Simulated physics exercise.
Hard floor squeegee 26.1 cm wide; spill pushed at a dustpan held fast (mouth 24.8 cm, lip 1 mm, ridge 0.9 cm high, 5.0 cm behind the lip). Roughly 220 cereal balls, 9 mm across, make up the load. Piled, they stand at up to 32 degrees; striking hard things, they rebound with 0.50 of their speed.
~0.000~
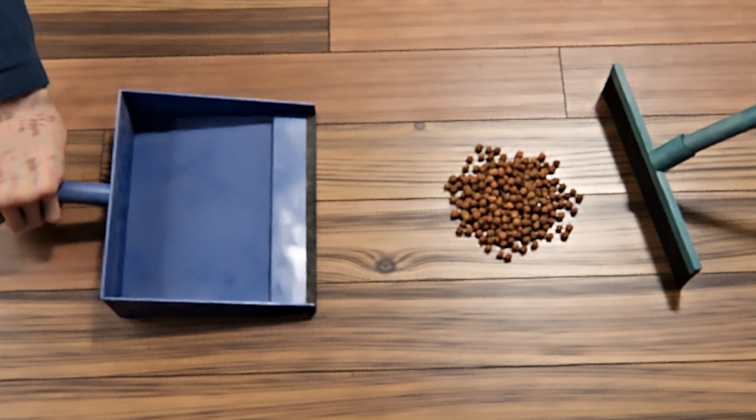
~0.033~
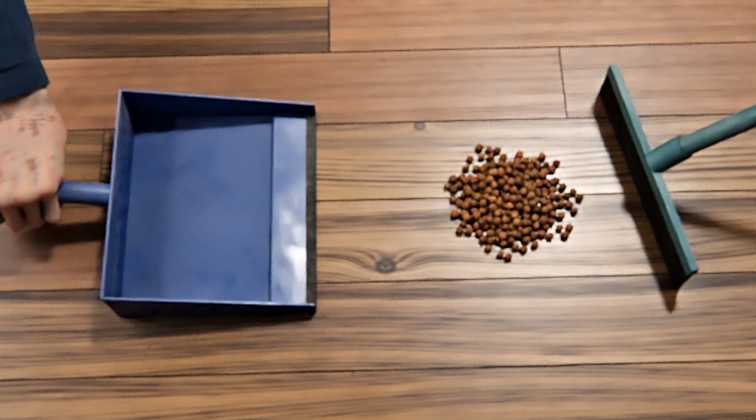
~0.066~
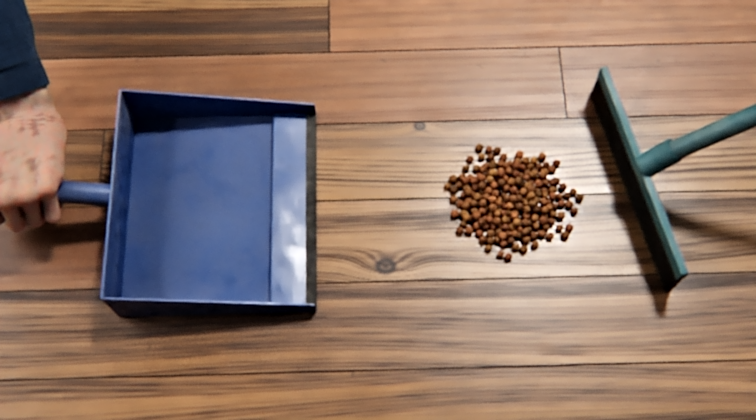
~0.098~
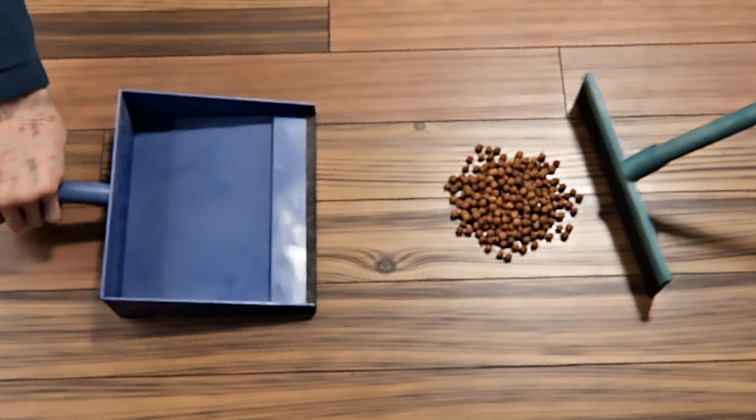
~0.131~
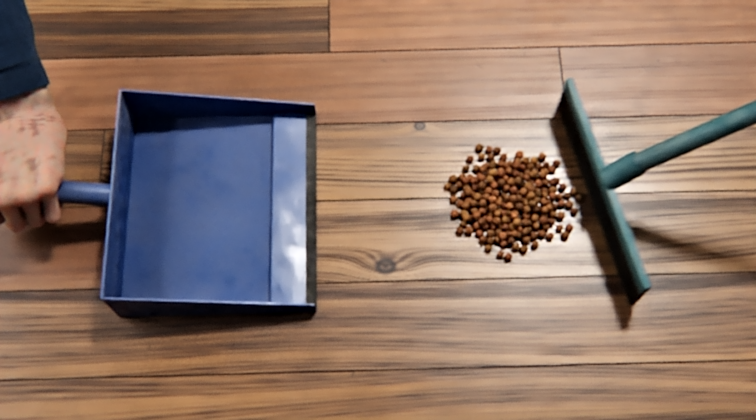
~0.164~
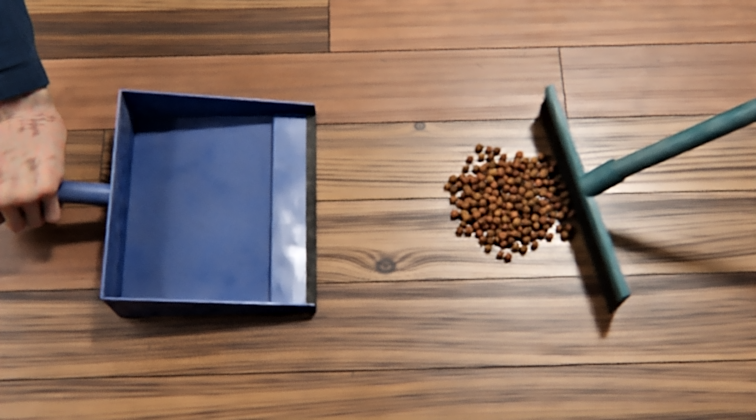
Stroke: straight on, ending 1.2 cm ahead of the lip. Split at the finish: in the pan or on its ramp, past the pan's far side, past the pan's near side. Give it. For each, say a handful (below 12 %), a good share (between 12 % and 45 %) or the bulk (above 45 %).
Split: Pan a good share, far side a handful, near side a good share.
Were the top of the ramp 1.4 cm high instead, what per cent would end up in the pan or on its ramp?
Around 35 per cent.
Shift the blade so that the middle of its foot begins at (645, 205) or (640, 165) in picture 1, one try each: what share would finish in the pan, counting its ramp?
40 and 40 per cent, roughly.
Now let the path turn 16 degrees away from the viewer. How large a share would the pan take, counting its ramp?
I'd expect close to 35 percent.
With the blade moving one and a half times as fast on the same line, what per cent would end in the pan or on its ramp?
I'd guess it lands at about 55 per cent.
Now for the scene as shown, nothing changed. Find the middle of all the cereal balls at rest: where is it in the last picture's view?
Close to pixel (312, 266).
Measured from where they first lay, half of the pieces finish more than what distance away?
About 26 cm.
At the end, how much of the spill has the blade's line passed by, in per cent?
Roughly 5 percent of it.
After 0.35 s, middle of the blade 17 cm from the lip; 0 % over the lip, far side 0 %, near side 0 %.
After 0.48 s, middle of the blade 8 cm from the lip; 0 % over the lip, far side 0 %, near side 10 %.
After 0.74 s, middle of the blade 4 cm from the lip; 40 % over the lip, far side 0 %, near side 20 %.
In the end, at 1.3 s, pan 40 %, far side 0 %, near side 20 %, in front of the lip or behind the blade 35 %.
